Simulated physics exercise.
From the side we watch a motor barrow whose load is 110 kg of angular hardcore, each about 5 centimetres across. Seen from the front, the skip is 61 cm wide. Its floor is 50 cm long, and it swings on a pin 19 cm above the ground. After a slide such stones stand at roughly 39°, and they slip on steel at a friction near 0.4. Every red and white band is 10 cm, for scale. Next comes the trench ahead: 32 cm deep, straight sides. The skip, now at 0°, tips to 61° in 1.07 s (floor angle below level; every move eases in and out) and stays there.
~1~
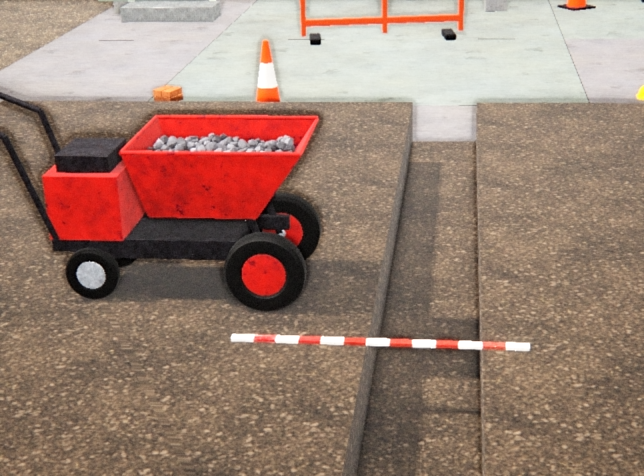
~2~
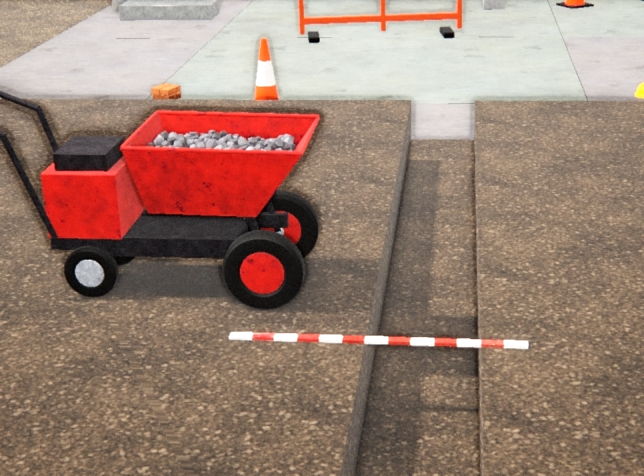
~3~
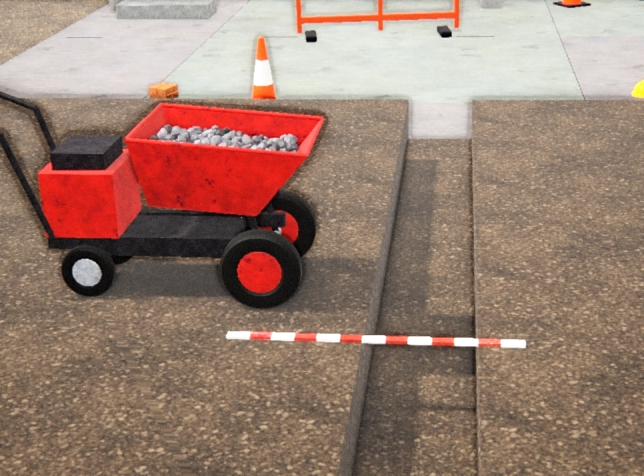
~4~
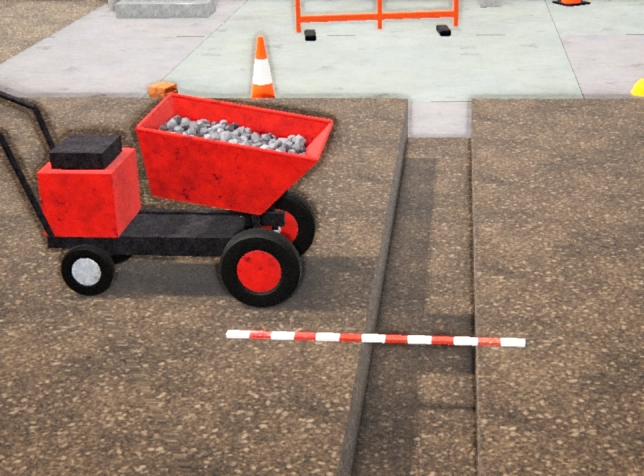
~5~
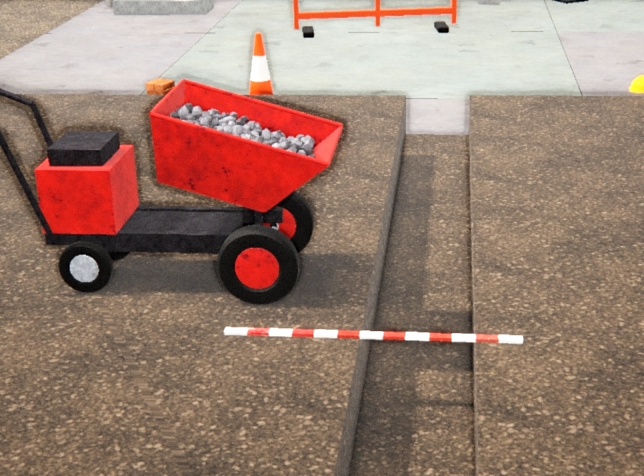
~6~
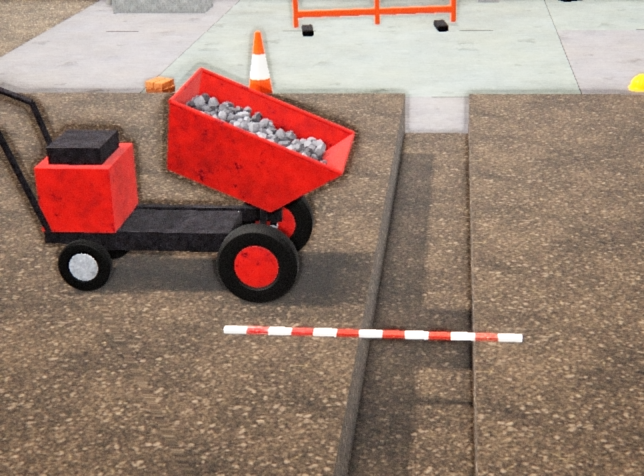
A red motor barrow stood beside a trench while its skip, loaded with grey stones, began level and then tilted steadily forward to the right, its back end rising higher above the frame.
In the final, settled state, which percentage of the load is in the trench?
24 per cent is in the trench.
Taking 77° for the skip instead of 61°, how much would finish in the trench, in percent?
It would be near 100 per cent.
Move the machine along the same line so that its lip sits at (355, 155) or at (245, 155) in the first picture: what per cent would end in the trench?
First place roughly 15%, second roughly 20%.
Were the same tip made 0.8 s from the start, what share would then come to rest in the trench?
Roughly 35 per cent would.
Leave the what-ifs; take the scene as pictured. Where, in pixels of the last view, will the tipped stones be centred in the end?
Resting centre: About (441, 343).
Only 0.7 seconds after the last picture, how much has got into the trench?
About 5%.
Then, 0.4 s after the last picture the floor is at 51°, 100 % in the skip; the foremost stones are at (364, 196).
Then, 0.7 s after the last picture the floor is at 61°, 95 % in the skip, 5 % in the trench; the foremost stones are at (432, 276).
Then, 1.1 s after the last picture the floor is at 61°, 82 % in the skip, 18 % in the trench; the foremost stones are at (476, 314).
Then, 3.0 s after the last picture the floor is at 61°, 76 % in the skip, 24 % in the trench; the foremost stones are at (483, 321).
